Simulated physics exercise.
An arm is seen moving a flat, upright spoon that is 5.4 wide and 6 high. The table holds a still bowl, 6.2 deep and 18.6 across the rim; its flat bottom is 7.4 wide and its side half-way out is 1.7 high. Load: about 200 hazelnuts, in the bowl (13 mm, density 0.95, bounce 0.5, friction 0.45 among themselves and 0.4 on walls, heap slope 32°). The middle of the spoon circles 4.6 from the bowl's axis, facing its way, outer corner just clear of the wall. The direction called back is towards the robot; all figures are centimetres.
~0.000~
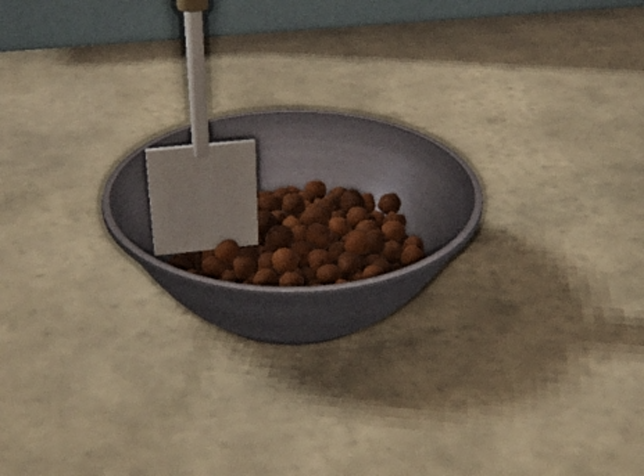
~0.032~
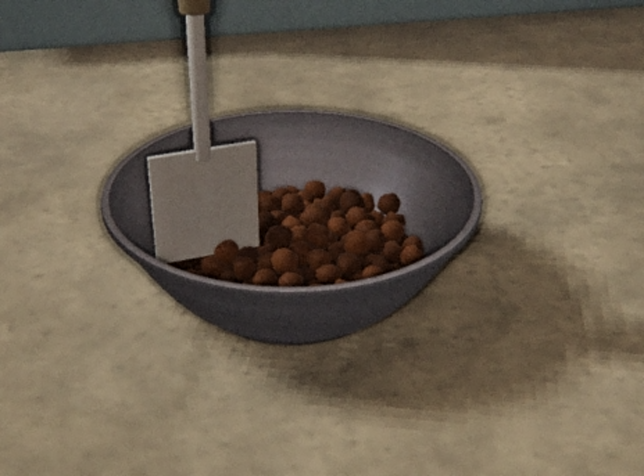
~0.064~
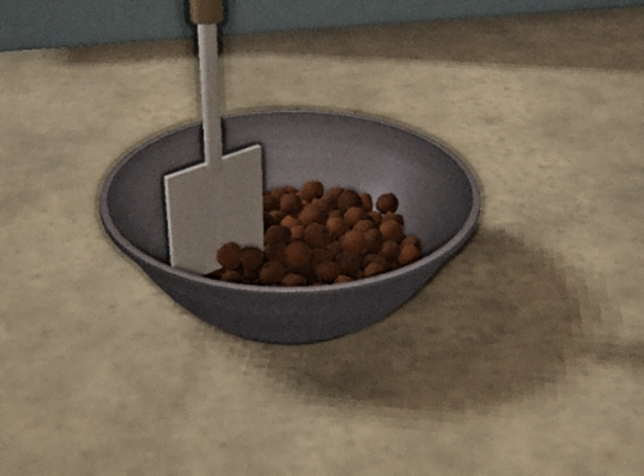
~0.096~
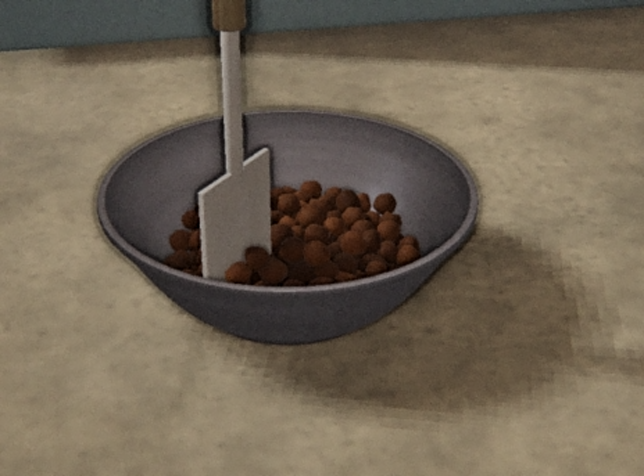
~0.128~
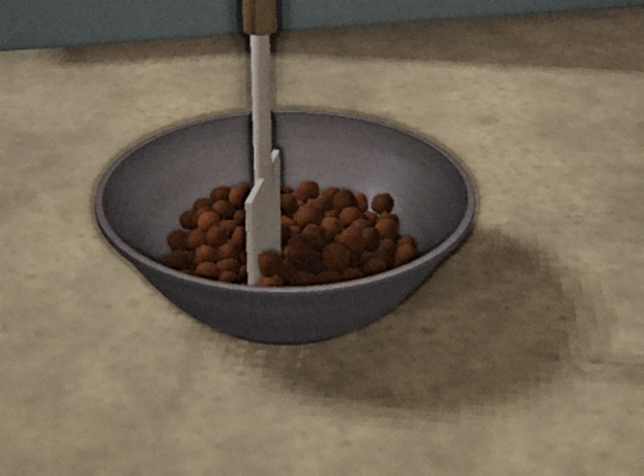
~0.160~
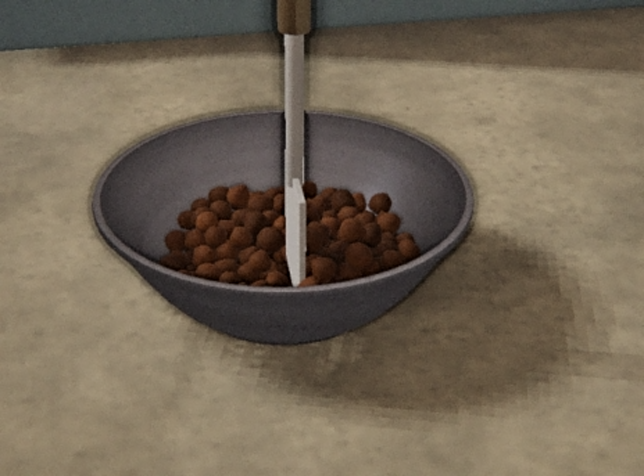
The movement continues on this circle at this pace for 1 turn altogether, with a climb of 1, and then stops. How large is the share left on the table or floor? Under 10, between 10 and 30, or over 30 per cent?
Under 10 per cent.
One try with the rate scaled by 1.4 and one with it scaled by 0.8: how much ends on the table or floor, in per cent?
It would be about 15 and 0 percent respectively.
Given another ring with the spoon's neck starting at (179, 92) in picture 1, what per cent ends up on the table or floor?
0 %.
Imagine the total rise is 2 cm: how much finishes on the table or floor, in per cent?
Around 0 percent of it.
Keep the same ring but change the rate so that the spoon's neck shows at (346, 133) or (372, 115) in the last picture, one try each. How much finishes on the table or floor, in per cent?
Around 15 and 15 percent, in that order.
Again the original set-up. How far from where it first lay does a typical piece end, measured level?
Some 1 centimetres or so.
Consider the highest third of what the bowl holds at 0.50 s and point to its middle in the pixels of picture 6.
Top-third centre at approx. (223, 201).
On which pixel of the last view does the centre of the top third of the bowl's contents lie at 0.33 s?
I'd put its middle near (331, 197).
By 0.33 s, 190° round, highest piece 8 above the table; 201 in the bowl.
By 0.50 s, 295° round, highest piece 8 above the table; 196 in the bowl, 2 on the table or floor, 3 in flight or on the tool.
By 0.79 s, 0° round, highest piece 6 above the table; 193 in the bowl, 8 on the table or floor.
By 1.49 s, 0° round, highest piece 5 above the table; 193 in the bowl, 8 on the table or floor.
Final count, 193 in the bowl, 8 on the table or floor. That is 4 % on the table or floor.
